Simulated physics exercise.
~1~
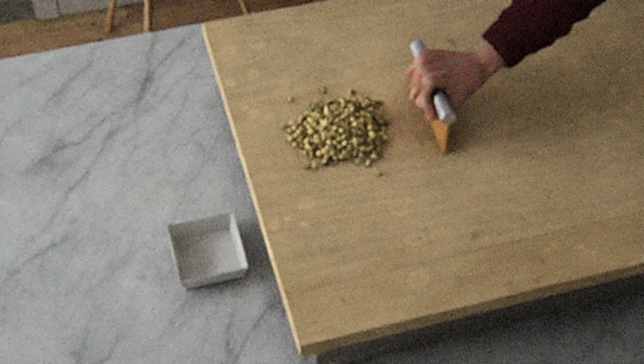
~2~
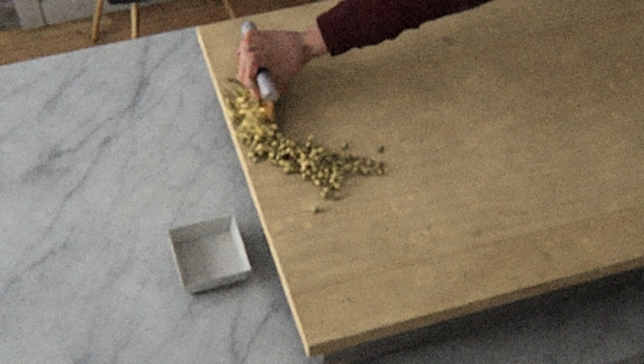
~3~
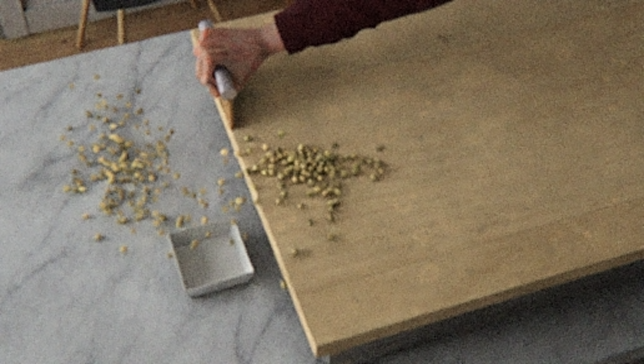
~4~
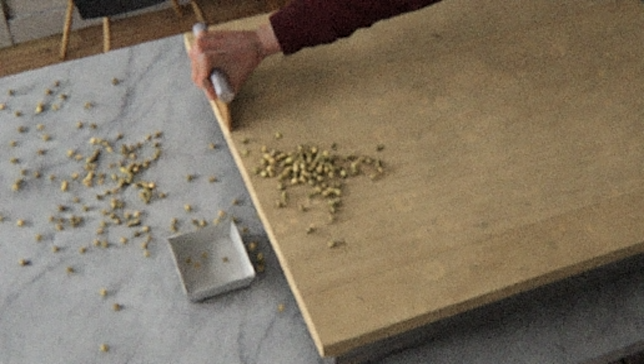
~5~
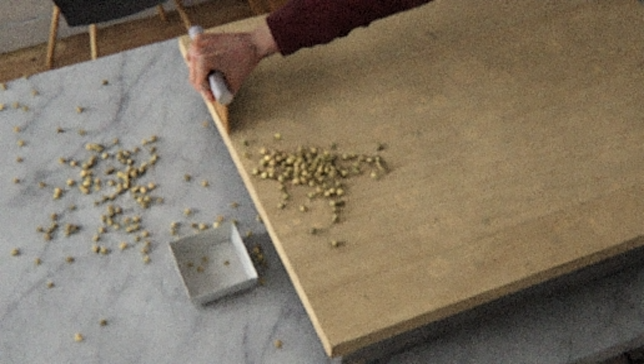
A hand in a dark red sleeve grips a scraper with a pale handle and orange blade on a raised wooden board, seen from above at an angle. Left of it lies a heap of greenish-tan soya beans, and a small, square white tin sits lower left on the grey-veined marble. The hand sweeps left, dragging part of the heap toward the board's edge. The scraper stops there, and many beans spill over and scatter across the marble. Most of the beans end up around and beyond the tin, while a sizeable patch stays on the board.
